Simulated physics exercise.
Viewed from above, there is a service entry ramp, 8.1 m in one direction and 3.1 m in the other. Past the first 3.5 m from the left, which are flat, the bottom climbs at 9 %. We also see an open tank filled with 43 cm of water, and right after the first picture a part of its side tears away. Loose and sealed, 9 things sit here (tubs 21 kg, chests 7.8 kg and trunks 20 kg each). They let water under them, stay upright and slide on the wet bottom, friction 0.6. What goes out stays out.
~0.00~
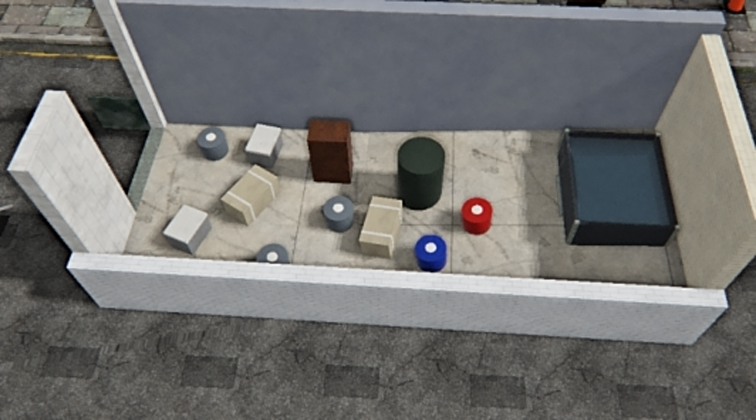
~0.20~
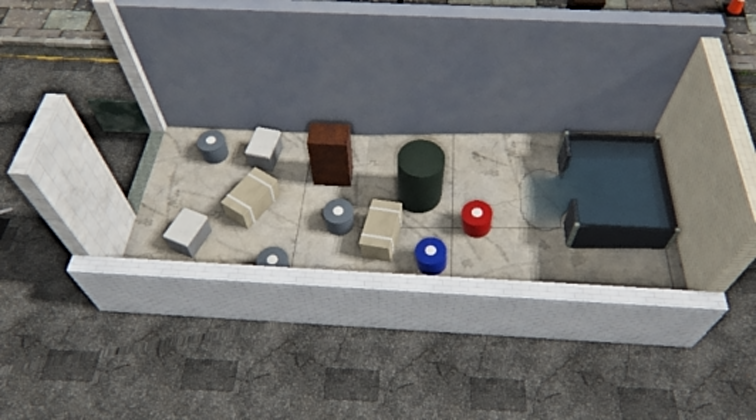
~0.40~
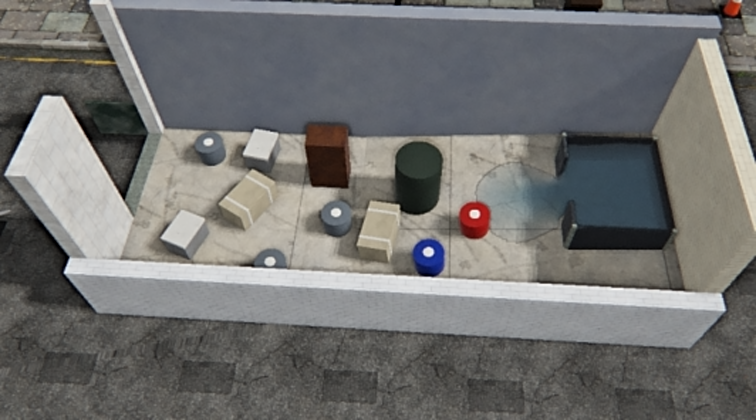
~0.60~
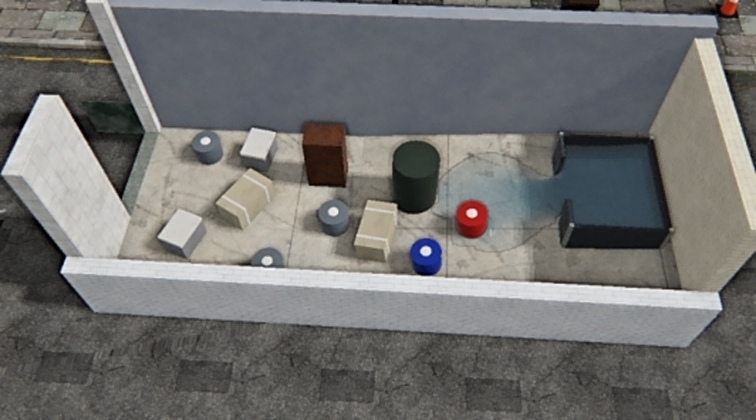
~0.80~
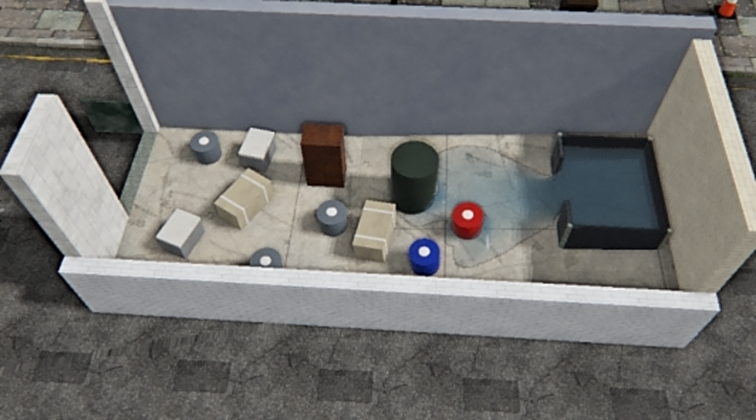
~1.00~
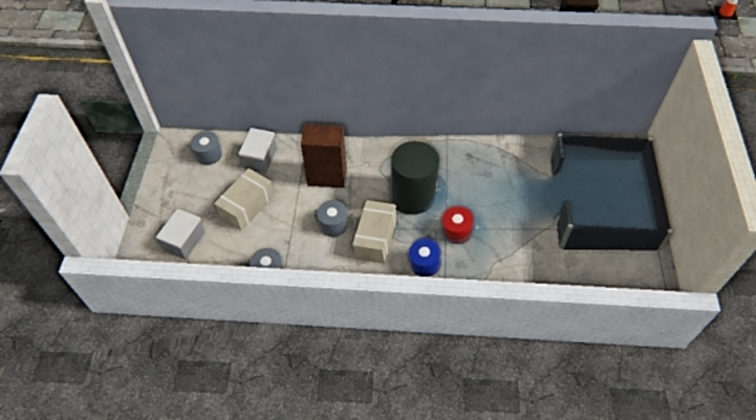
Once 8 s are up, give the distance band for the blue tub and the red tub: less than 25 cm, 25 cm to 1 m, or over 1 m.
In order: The blue tub shows large movement; the red tub shows large movement.
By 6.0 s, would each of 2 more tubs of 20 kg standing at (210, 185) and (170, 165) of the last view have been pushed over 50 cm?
One by one: Smaller shift, smaller shift.
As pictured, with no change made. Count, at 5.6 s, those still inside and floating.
It comes to 4 of them.
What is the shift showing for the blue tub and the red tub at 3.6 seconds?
Shifts by then: Around 200 and 300 cm.
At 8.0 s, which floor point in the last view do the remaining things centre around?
I'd say about (239, 221) in the last view.
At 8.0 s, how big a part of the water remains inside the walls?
70 %.
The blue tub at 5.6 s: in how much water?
About 6 cm.
After 1.6 s the blue tub is near (421, 257), 0.1 m from its start, aground; the red tub is near (422, 229), 0.8 m from its start, aground; 0 of 9 are out; 0 afloat.
After 3.6 s the blue tub is near (286, 269), 2.0 m from its start, afloat; the red tub is near (258, 259), 3.2 m from its start, aground; 0 of 9 are out; 1 afloat.
After 5.6 s the blue tub is near (253, 269), 2.5 m from its start, aground; the red tub is near (233, 250), 3.5 m from its start, aground; 0 of 9 are out; 4 afloat.
After 8.0 s the blue tub is near (253, 269), 2.5 m from its start, aground; the red tub is near (233, 250), 3.5 m from its start, aground; 1 of 9 are out; 2 afloat.
